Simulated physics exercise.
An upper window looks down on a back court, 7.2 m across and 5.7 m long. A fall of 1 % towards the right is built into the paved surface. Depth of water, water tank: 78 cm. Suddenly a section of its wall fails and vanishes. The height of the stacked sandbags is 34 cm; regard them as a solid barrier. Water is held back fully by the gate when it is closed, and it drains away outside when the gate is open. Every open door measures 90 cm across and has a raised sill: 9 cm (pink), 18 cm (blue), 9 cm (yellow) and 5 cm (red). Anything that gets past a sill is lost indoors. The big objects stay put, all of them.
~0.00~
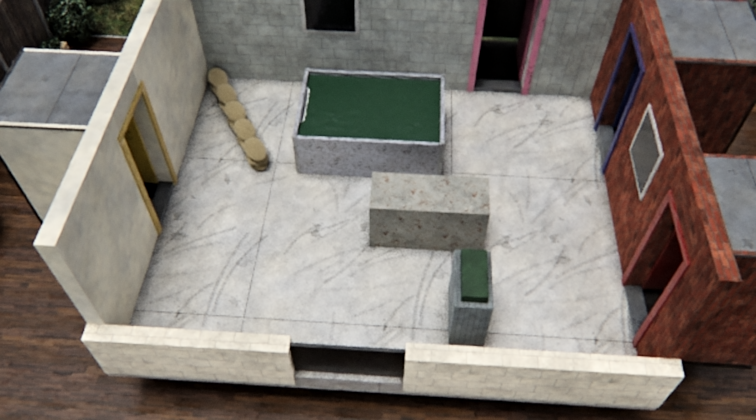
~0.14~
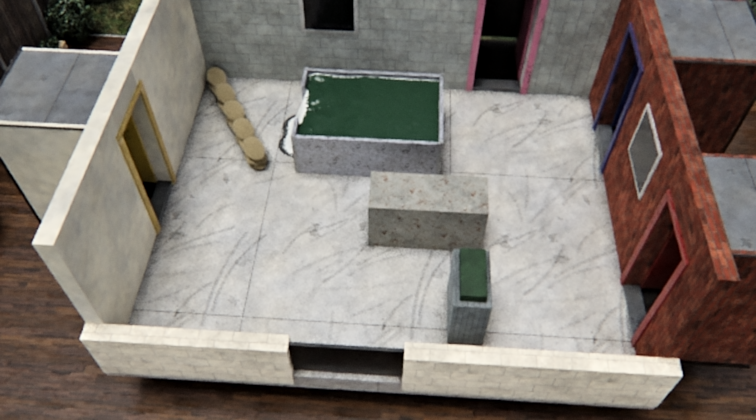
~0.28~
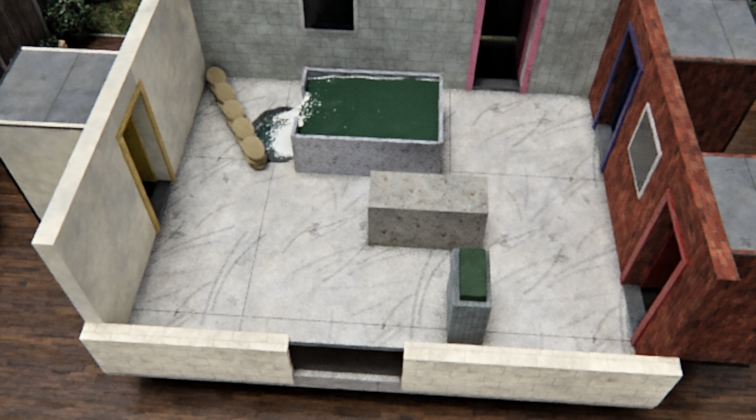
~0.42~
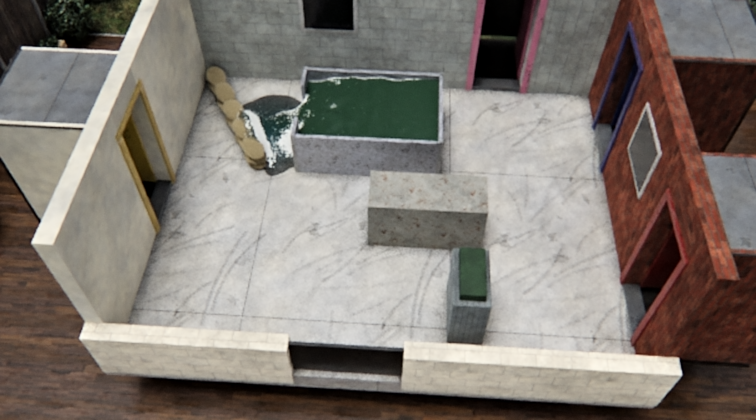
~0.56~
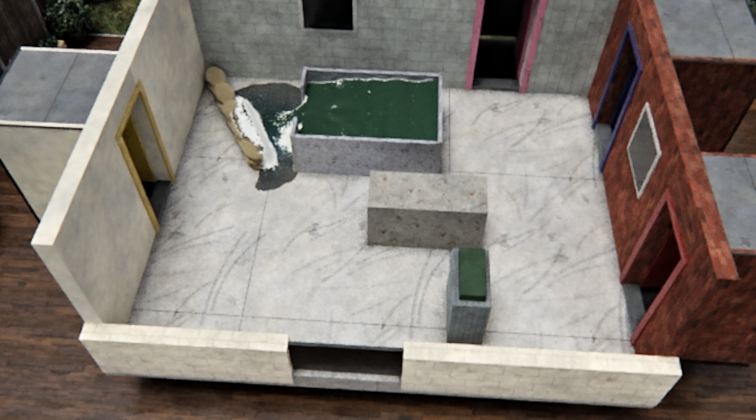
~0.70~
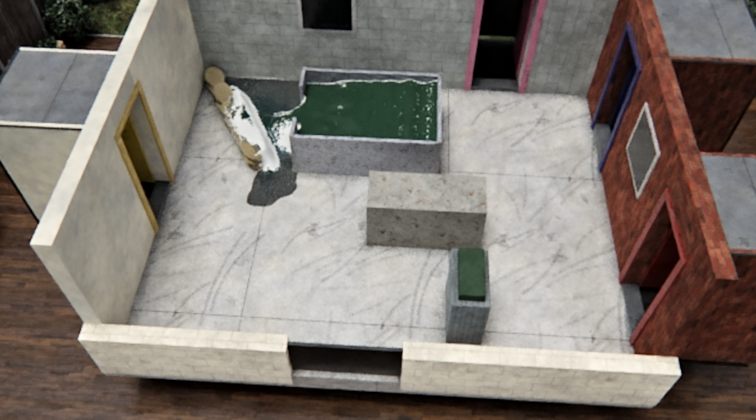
A large stone tank of dark green water sat still in a walled court, then water burst from its left side, foamed across the pale floor and washed against a row of stacked sandbags.
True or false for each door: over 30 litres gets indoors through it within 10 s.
Pink door - false, blue door - false, yellow door - false, red door - true.
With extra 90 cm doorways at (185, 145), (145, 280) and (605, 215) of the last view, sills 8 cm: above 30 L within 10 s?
In that order: Under, below, not over.
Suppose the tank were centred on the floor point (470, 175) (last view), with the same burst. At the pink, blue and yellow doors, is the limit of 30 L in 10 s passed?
Lab note: Pink door limit not exceeded; blue door limit not exceeded; yellow door limit exceeded.
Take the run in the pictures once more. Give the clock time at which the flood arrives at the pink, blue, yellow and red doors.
So, pink at 2.8 s, then blue at 3.8 s, yellow at 1.8 s, and red at 5.5 s.
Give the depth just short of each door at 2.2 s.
Measured in centimetres, the pink door gives 0, the blue door 0, the yellow door 5 and the red door 0.
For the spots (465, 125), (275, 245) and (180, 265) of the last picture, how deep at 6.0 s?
First 2 cm, then 3 cm, then 2 cm.
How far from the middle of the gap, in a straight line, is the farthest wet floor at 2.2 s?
Distance: Approx. 3.8 m.
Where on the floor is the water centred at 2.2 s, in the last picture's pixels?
Close to (324, 135) in the last picture.
After 1.4 s water covers 20 % of the floor and is deepest (58 cm) near (225, 80); pink door not reached, blue door not reached, yellow door not reached, red door not reached.
After 2.2 s water covers 35 % of the floor and is deepest (54 cm) near (253, 82); pink door not reached, blue door not reached, yellow door 5 cm at the sill, 0 L in, red door not reached.
After 3.5 s water covers 55 % of the floor and is deepest (36 cm) near (251, 130); pink door 10 cm at the sill, 0 L in, blue door not reached, yellow door 5 cm at the sill, 0 L in, red door not reached.
After 6.0 s water covers 80 % of the floor and is deepest (26 cm) near (580, 106); pink door 10 cm at the sill, 1 L in, blue door 17 cm at the sill, 2 L in, yellow door 2 cm at the sill, 0 L in, red door 3 cm at the sill, 0 L in.
After 10.0 s water covers 90 % of the floor and is deepest (16 cm) near (587, 377); pink door 6 cm at the sill, 2 L in, blue door 12 cm at the sill, 3 L in, yellow door 3 cm at the sill, 0 L in, red door 15 cm at the sill, 51 L in.
